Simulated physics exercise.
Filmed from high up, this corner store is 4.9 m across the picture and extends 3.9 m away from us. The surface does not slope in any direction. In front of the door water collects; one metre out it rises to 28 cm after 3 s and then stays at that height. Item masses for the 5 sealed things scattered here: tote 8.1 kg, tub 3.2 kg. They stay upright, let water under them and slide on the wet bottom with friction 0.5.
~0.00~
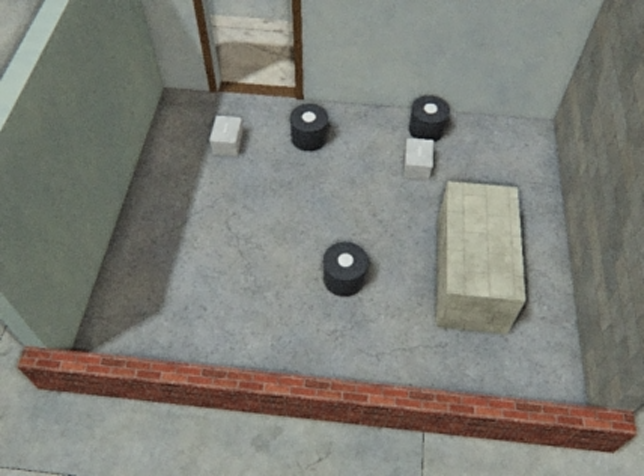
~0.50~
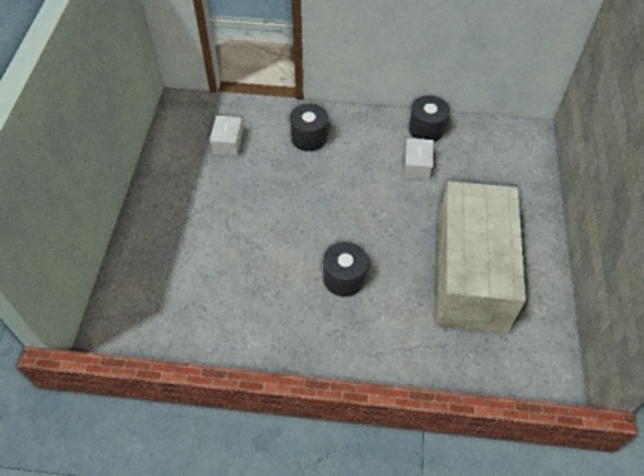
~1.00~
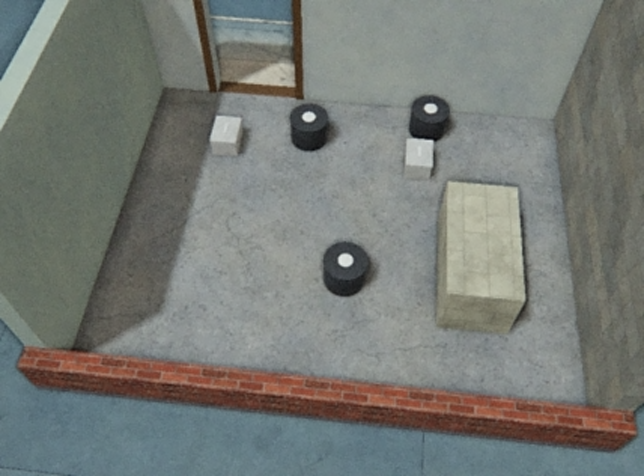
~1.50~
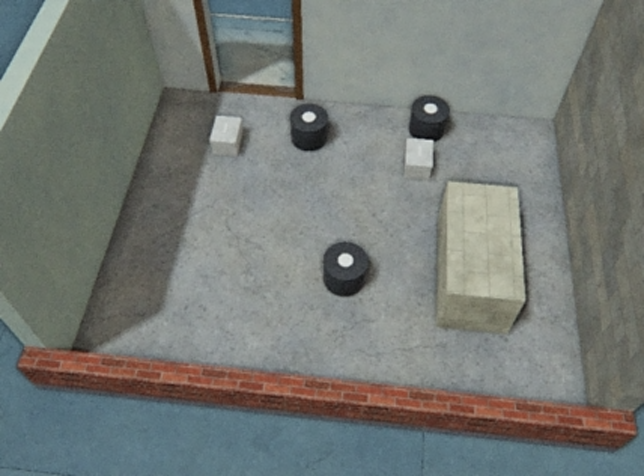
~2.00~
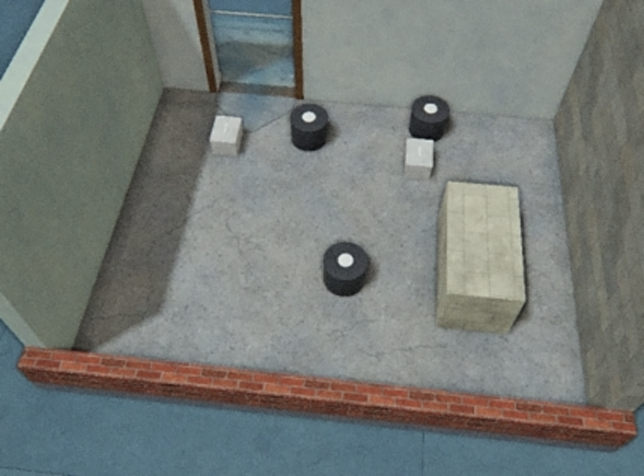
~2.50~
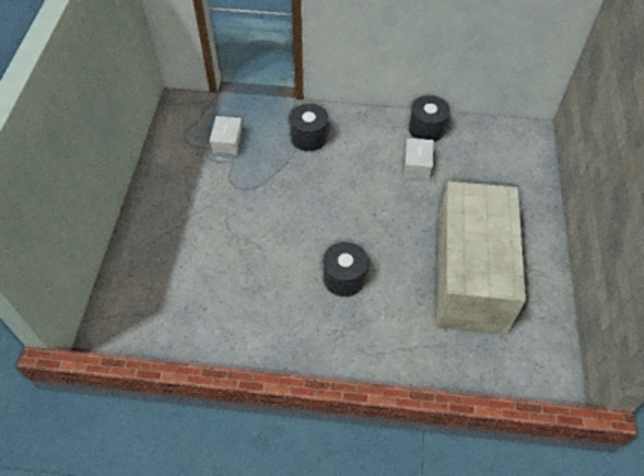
In a corner store seen from high up, water collects outside the door and beyond the brick edge, then seeps through the doorway and spreads across the floor around a small white box, while the objects inside stay still.
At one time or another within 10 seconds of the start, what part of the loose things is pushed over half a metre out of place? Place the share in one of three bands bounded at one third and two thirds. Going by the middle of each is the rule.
It goes in the band one third to two thirds.
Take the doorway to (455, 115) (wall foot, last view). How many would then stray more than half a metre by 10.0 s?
Then 3.
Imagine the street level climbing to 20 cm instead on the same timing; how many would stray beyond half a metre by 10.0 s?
That would make 3 of them.
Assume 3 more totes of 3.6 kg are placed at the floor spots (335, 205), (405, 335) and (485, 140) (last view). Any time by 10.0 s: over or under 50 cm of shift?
Taking them in order, the first is beyond that distance, the second is beyond that distance and the third is within that distance.
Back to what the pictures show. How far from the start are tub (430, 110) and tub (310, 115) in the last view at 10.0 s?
One is off by 0 cm, the other by 100 cm, in the order asked.
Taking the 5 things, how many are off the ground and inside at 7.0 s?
Total: 2.
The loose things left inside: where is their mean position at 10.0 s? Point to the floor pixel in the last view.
Mean position approx. (386, 169).
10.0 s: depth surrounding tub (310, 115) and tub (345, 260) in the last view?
Around 4 cm and 6 cm.
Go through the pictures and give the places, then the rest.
In the first frame, a tote at (226, 129), on the bottom; a tote at (420, 152), on the bottom; water covers 0.0 m2; 0 of 5 have shifted.
In the second frame, a tote at (226, 129), on the bottom; a tote at (420, 152) rests on the ground; 0.0 m2 under water; 0 of 5 have shifted.
In the third frame, a tote at (226, 129), on the bottom; a tote at (420, 152), on the bottom; 0.0 m2 under water; 0 of 5 have shifted.
In the fourth frame, a tote at (226, 129) rests on the ground; a tote at (420, 152) rests on the ground; 0.0 m2 under water; 0 of 5 have shifted.
In the fifth frame, a tote at (226, 129), on the bottom; a tote at (420, 152) rests on the ground; 0.4 m2 under water; 0 of 5 have shifted.
In the sixth frame, a tote at (226, 130) rests on the ground; a tote at (420, 152), on the bottom; 1.3 m2 under water; 0 of 5 have shifted.
After 3.5 s 2 of 5 are over 50 cm from their spots; 0 afloat.
After 4.5 s 2 of 5 are over 50 cm from their spots; 0 afloat.
After 7.0 s 3 of 5 are over 50 cm from their spots; 2 afloat.
After 10.0 s 3 of 5 are over 50 cm from their spots, and 3 have been at some point; 3 afloat.
